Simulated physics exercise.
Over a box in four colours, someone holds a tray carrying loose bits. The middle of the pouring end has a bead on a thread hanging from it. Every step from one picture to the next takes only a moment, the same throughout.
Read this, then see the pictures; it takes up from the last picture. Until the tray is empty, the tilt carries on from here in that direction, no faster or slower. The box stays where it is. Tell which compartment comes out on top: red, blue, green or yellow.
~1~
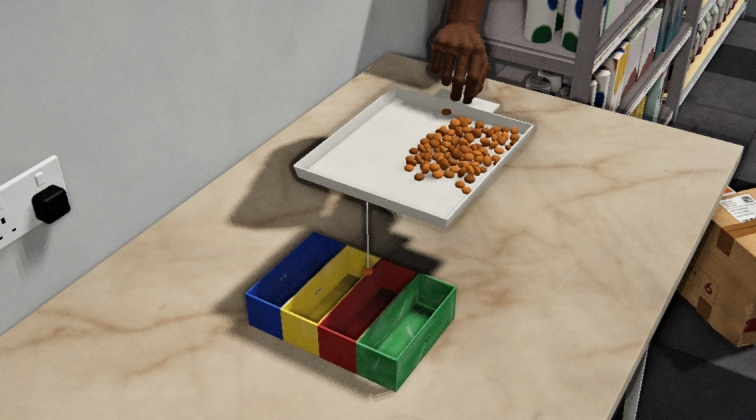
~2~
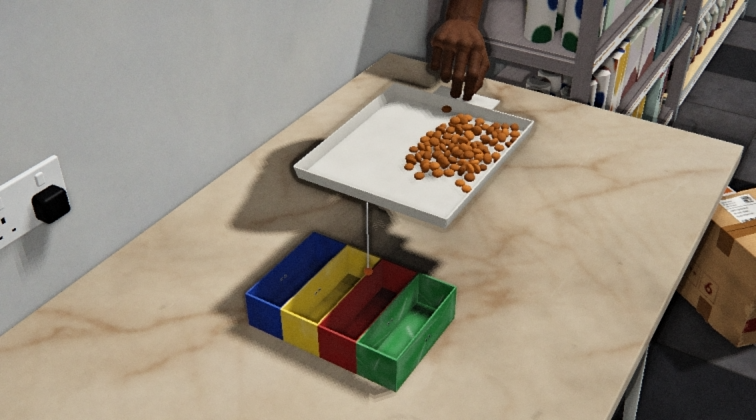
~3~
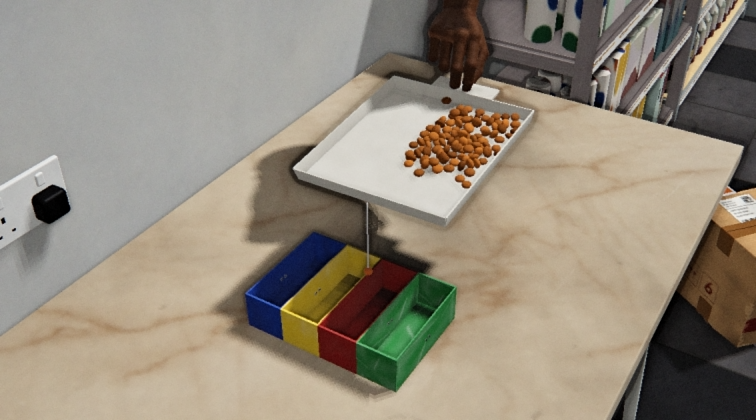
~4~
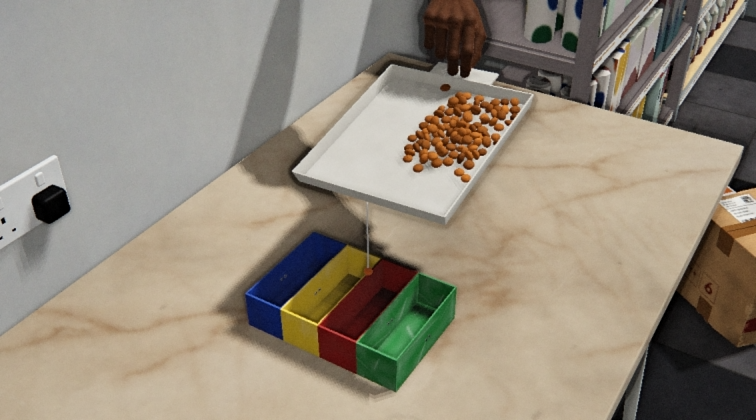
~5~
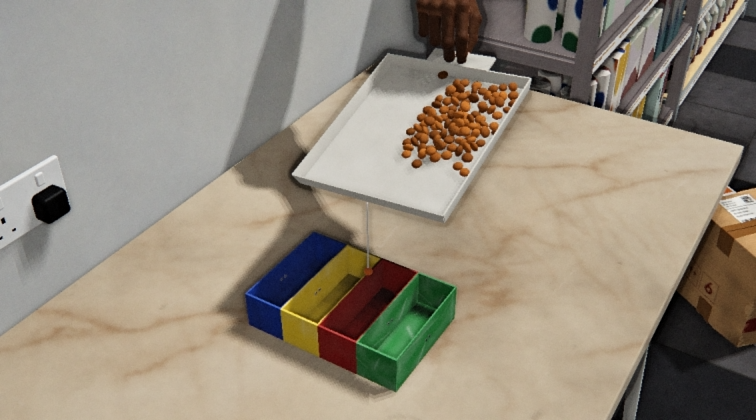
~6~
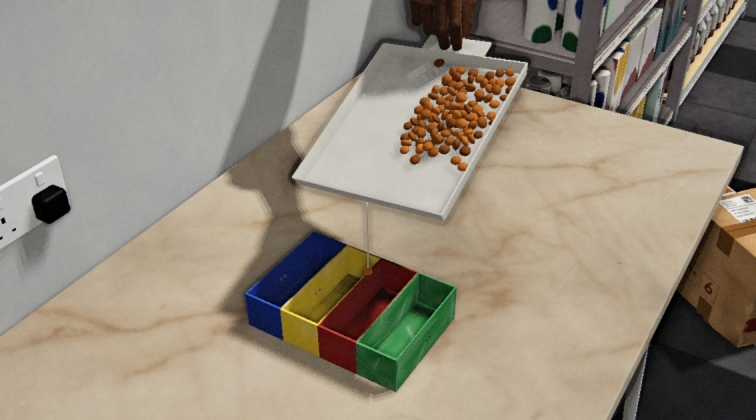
It is blue that comes out on top.
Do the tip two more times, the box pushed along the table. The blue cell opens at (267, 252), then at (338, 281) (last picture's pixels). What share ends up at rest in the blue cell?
You'd get 10 in a hundred the first time and 20 in a hundred the second.
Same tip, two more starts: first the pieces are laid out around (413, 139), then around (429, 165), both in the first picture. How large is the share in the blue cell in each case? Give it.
That would be 50 per cent, and then 40 per cent.
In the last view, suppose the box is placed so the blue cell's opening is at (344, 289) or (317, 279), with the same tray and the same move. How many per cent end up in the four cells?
You'd get near 30 percent first and near 50 percent next.
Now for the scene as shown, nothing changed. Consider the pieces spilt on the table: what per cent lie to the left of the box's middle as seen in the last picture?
Reading: Around 90 %.
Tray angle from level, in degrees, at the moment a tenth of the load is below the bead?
Close to 75° of tilt at that moment.
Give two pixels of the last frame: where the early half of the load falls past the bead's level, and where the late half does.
The opening part goes through (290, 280); what follows goes through (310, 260).
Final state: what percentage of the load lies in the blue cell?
About 40 %.
Soon, tray tipped steeply; most on the tray; about a quarter falling or outside the box.
A while on, tray tipped past a quarter turn; about a quarter on the tray; about a third in the blue cell; a small part in the yellow cell; a small part in the red cell; a stray few in the green cell; about a third falling or outside the box.
Towards the end, tray tipped past a quarter turn; about a third in the blue cell; about a quarter in the yellow cell; a small part in the red cell; a stray few in the green cell; about a quarter falling or outside the box.
Finally, tray tipped past a quarter turn; about a third in the blue cell; about a quarter in the yellow cell; a small part in the red cell; a stray few in the green cell; about a quarter outside the box.
